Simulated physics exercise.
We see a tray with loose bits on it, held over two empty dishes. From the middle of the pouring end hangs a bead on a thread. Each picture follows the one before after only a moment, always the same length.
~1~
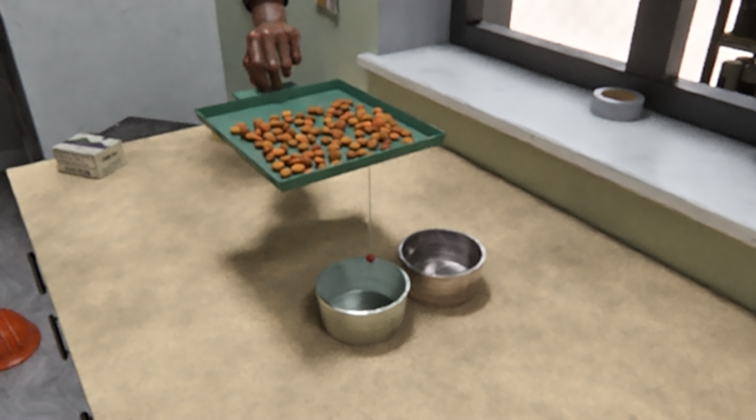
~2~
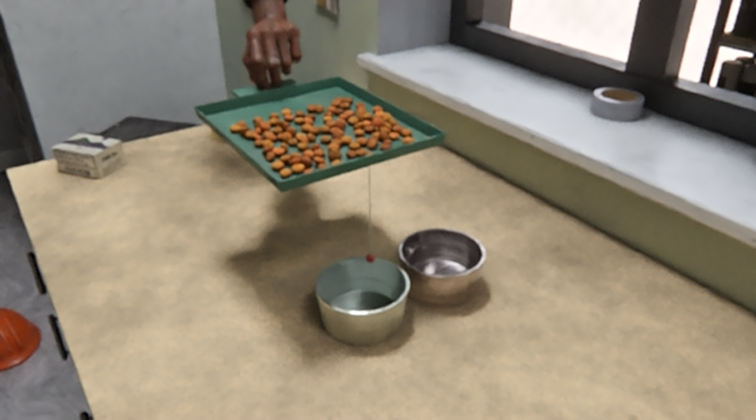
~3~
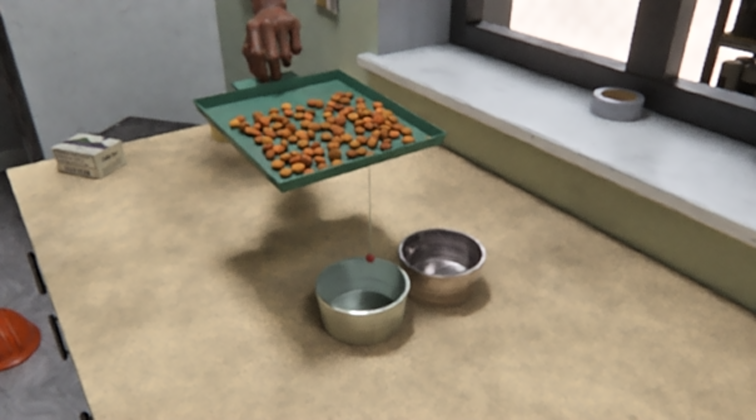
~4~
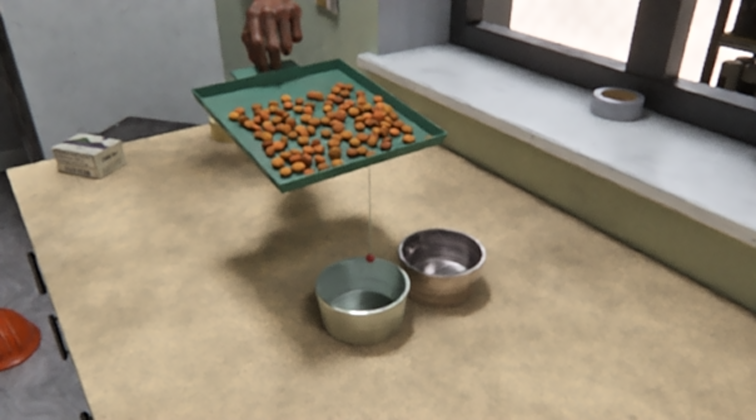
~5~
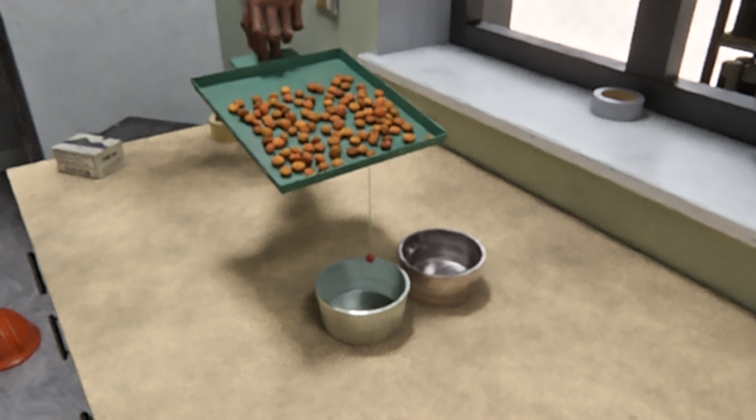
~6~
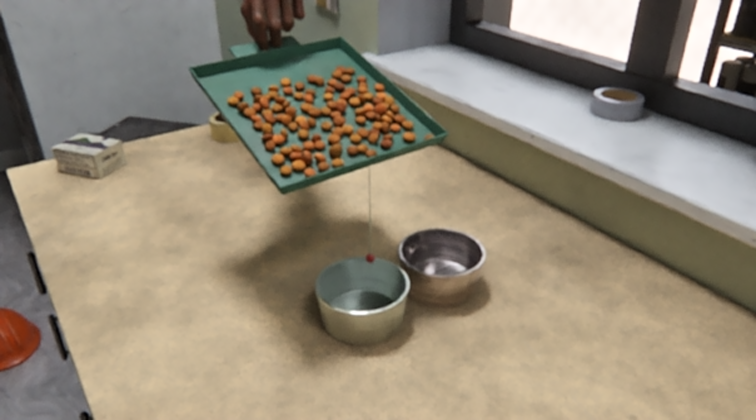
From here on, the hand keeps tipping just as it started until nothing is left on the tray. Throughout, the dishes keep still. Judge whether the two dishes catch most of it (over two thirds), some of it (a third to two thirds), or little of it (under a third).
They catch some of it.
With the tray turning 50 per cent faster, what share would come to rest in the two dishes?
Estimate: Some 50 %.
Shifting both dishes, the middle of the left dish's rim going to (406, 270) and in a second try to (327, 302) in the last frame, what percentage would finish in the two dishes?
Trial 1: 30 percent; trial 2: 70 percent.
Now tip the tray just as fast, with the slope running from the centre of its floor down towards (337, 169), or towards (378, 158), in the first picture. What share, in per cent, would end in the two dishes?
I'd say roughly 40 percent with the first slope, 70 percent with the other.
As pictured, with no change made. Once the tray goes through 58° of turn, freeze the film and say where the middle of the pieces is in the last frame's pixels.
I'd put it at about (350, 129).
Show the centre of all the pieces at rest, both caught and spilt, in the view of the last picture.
Roughly at pixel (371, 326).
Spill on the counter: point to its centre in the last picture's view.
Centre: Close to (363, 368).
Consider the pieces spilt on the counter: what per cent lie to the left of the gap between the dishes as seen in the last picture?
About 60 per cent.
Just after the last frame, tray tipped steeply; almost all on the tray; just a few in the air.
A moment on, tray tipped right over; roughly a quarter on the tray; roughly a quarter in the left dish; just a few in the right dish; roughly a quarter outside both; roughly a third in the air.
Further on, tray tipped past a quarter turn; roughly a third in the left dish; about a tenth in the right dish; roughly half outside both.
When it is over, tray tipped past a quarter turn; roughly a third in the left dish; about a tenth in the right dish; roughly half outside both.
